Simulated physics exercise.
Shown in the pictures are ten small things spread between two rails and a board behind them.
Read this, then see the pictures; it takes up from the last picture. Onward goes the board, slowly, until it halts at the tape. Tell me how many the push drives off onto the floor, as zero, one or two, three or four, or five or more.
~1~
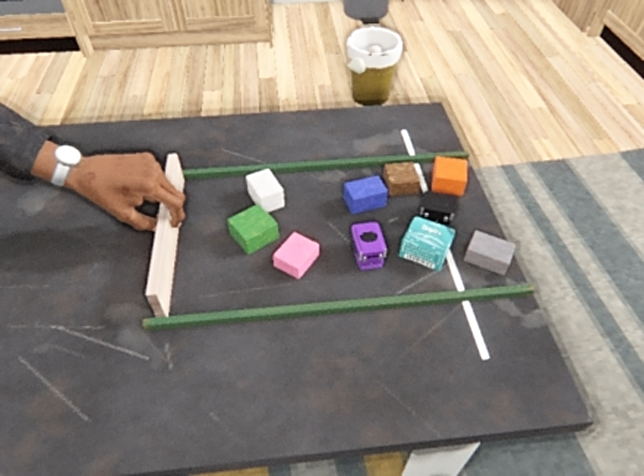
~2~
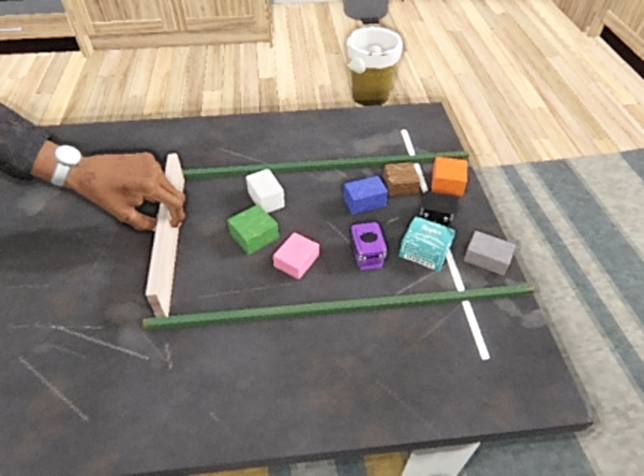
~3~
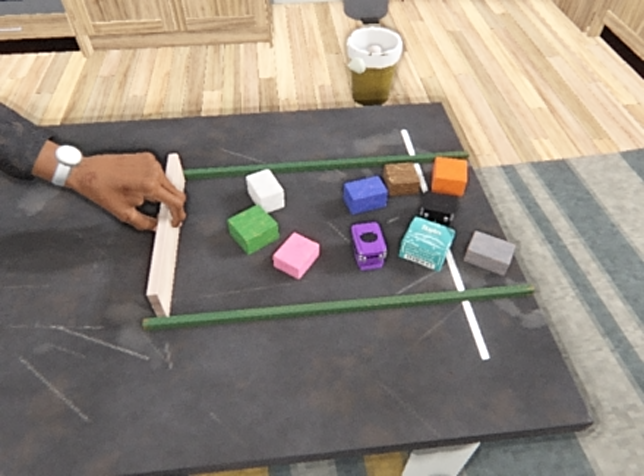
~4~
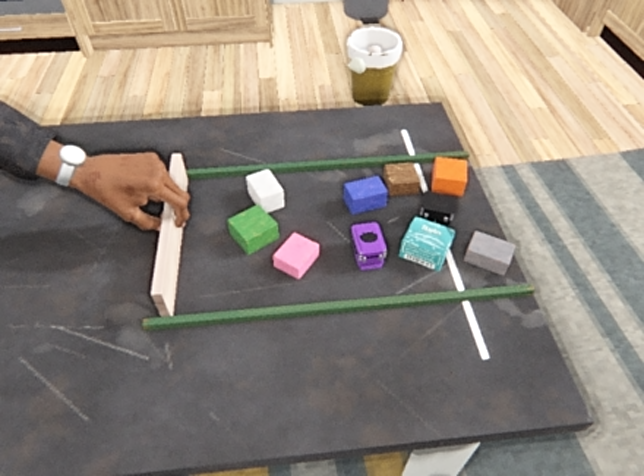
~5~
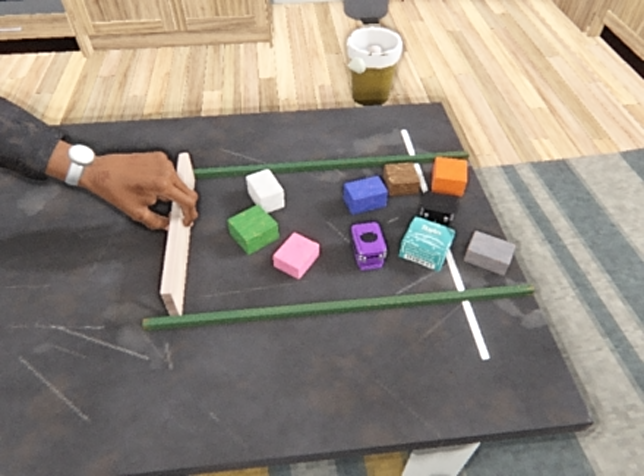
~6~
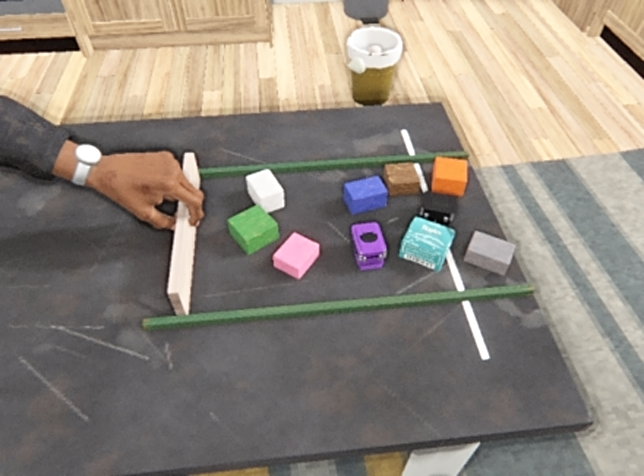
Three or four spill over.
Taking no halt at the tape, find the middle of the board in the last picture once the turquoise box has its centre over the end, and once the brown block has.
With the turquoise box it sits around (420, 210), with the brown block around (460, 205).
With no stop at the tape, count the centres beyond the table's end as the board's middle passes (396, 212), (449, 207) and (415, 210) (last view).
The numbers past the end are 1, 4 and 1.
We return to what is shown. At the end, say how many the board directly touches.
It's touching 3 at the end.
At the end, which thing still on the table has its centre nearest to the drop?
It's the black case that is foremost.
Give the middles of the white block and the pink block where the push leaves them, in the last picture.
Near (438, 181) and (470, 255).
A little later, none off yet; grey block at rest near (489, 253); orange block at rest near (449, 176); black case at rest near (437, 209).
When it is over, the number that fall off is three or four; down, turquoise box, orange block and grey block.
